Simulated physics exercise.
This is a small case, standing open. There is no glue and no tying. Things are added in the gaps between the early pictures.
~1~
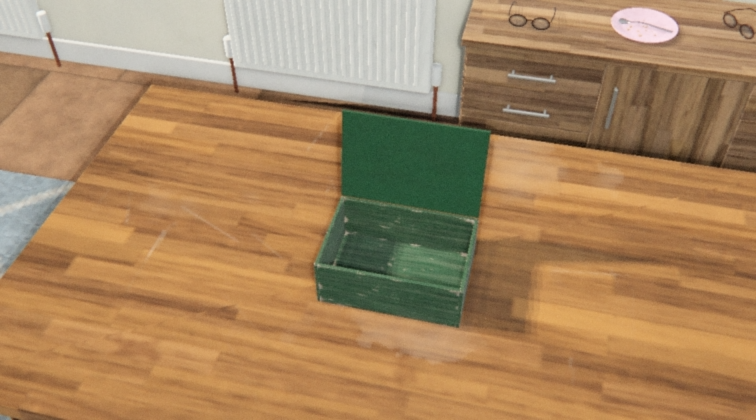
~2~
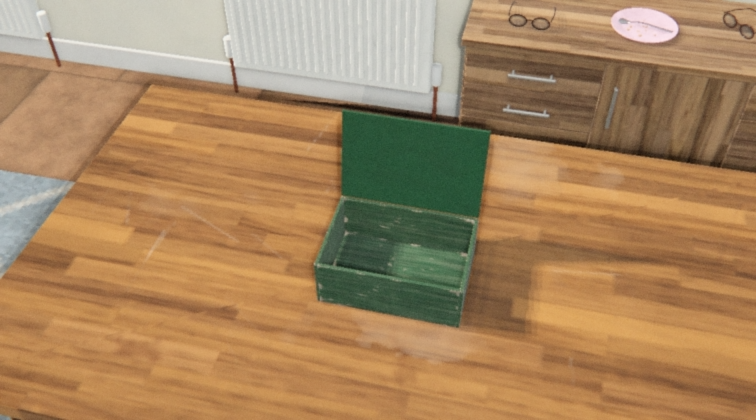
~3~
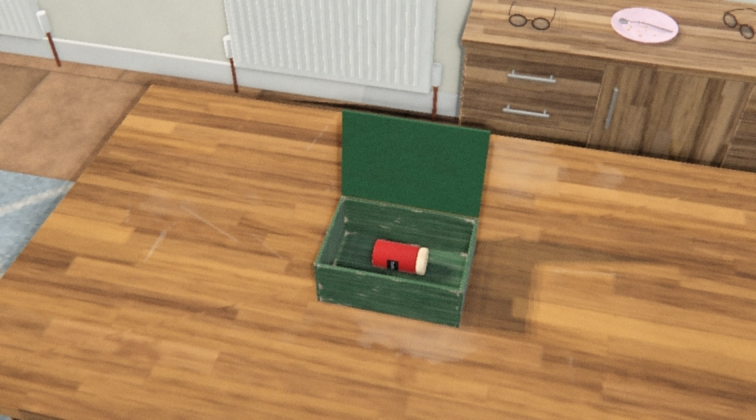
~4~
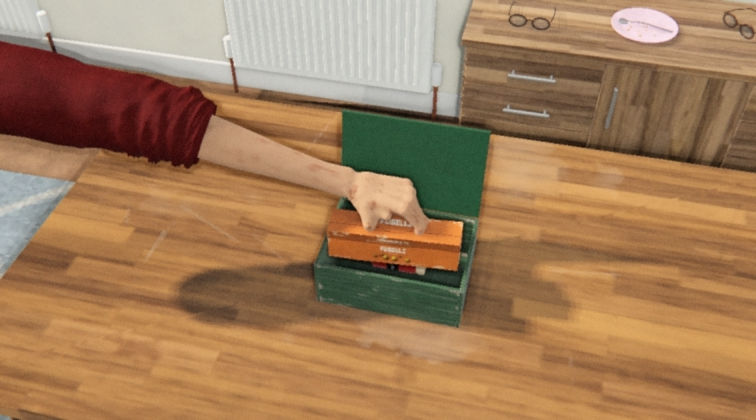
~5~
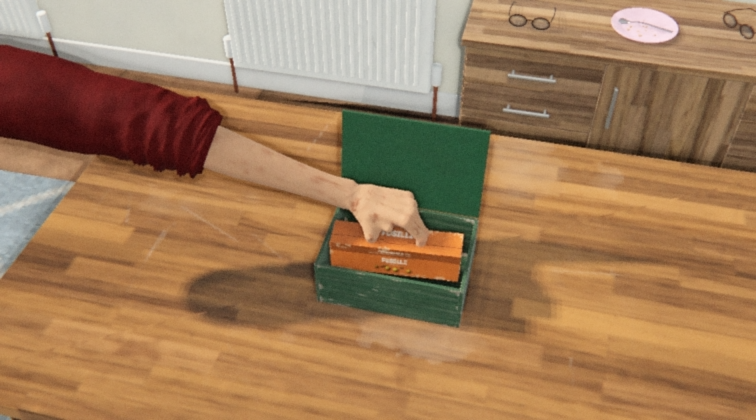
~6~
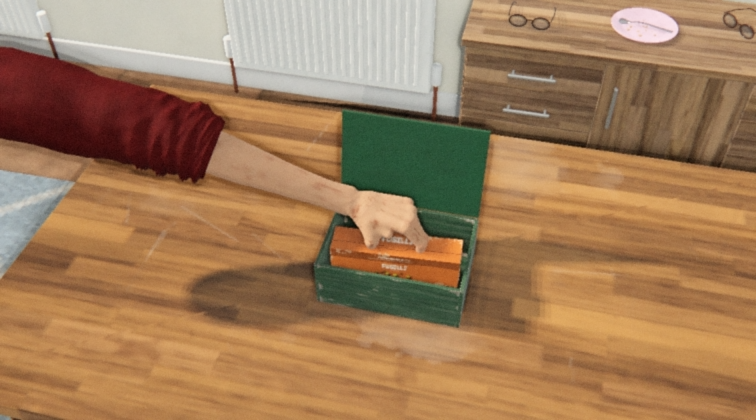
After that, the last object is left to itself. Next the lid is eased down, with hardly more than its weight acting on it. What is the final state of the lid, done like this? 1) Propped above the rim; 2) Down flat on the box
The answer is 2.
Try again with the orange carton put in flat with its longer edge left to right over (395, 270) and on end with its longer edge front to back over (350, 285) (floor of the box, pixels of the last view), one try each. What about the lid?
On the first go the lid settles shut, and on the second go it remains open a bit.
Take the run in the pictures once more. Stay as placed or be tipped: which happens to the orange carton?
In the end, it keeps its orientation.
Then, 0.50 s later than the last frame, orange carton moved a little near (396, 278); red shaker moved a little.
Then, 1.40 s later than the last frame, lid 73° above the rim; orange carton moved a little near (396, 278); red shaker moved about its own width.
Then, 1.80 s later than the last frame, lid 35° above the rim; orange carton moved a little near (396, 278); red shaker moved about its own width.
Then, 2.00 s later than the last frame, lid 9° above the rim; orange carton moved a little near (396, 278); red shaker moved about its own width.
When it is over, lid shut; moved from the start, orange carton; red shaker as before. End places, in pixels of the last picture, orange carton near (396, 278).
